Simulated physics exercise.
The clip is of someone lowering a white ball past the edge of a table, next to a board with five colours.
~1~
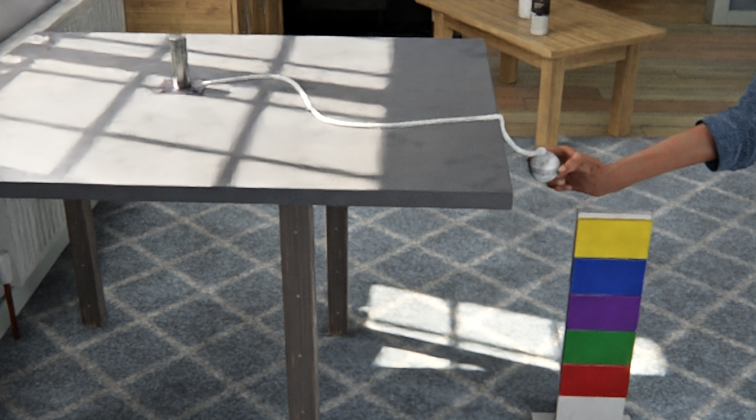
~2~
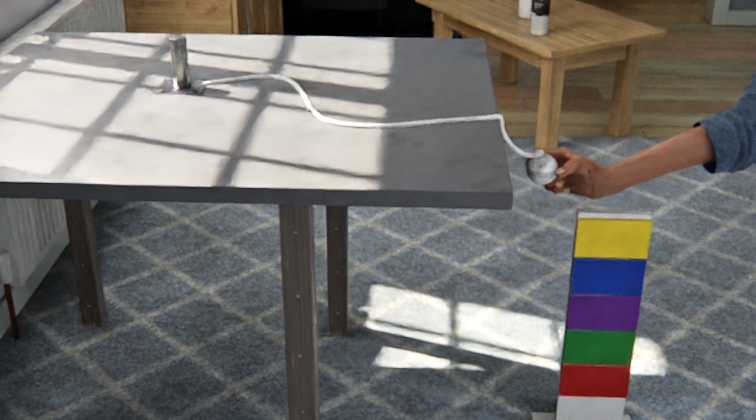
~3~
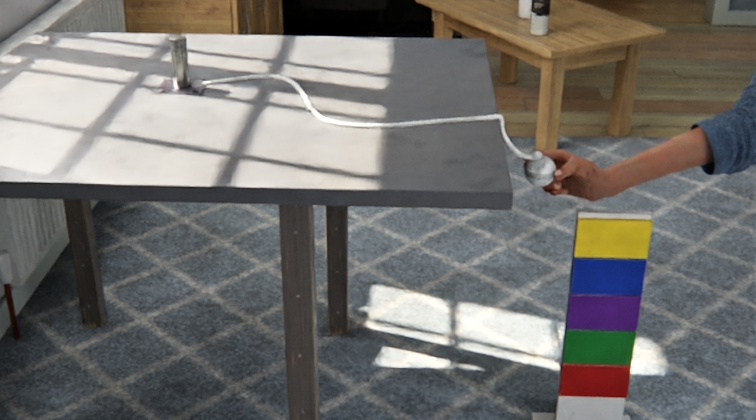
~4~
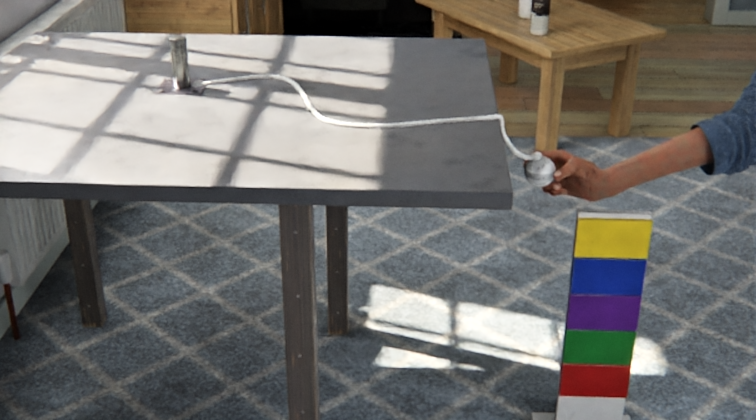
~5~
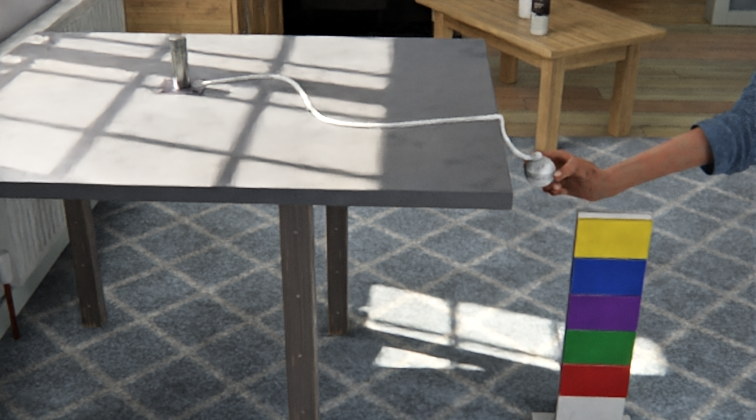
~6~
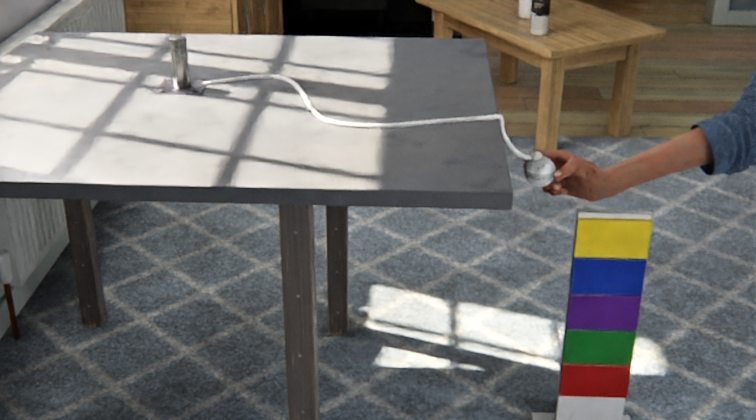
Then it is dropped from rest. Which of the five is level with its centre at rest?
The cord holds its middle at blue.
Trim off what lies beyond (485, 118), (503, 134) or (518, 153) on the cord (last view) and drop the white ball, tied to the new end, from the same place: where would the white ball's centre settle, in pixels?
The places are (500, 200), (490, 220) and (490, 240).
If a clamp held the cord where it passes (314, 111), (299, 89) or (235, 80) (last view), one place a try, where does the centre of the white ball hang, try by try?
About (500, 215), (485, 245) and (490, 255).
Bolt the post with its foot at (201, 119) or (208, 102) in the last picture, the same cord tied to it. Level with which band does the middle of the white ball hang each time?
Taking them in turn: Purple; purple.
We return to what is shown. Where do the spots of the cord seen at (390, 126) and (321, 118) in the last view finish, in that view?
At (479, 108), then (406, 102).
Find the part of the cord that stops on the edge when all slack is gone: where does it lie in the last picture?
The one at (410, 124).
A little later, ball near (475, 244); level with yellow.
Next, ball near (514, 260); level with blue.
When it is over, ball near (494, 265); level with blue. At blue.
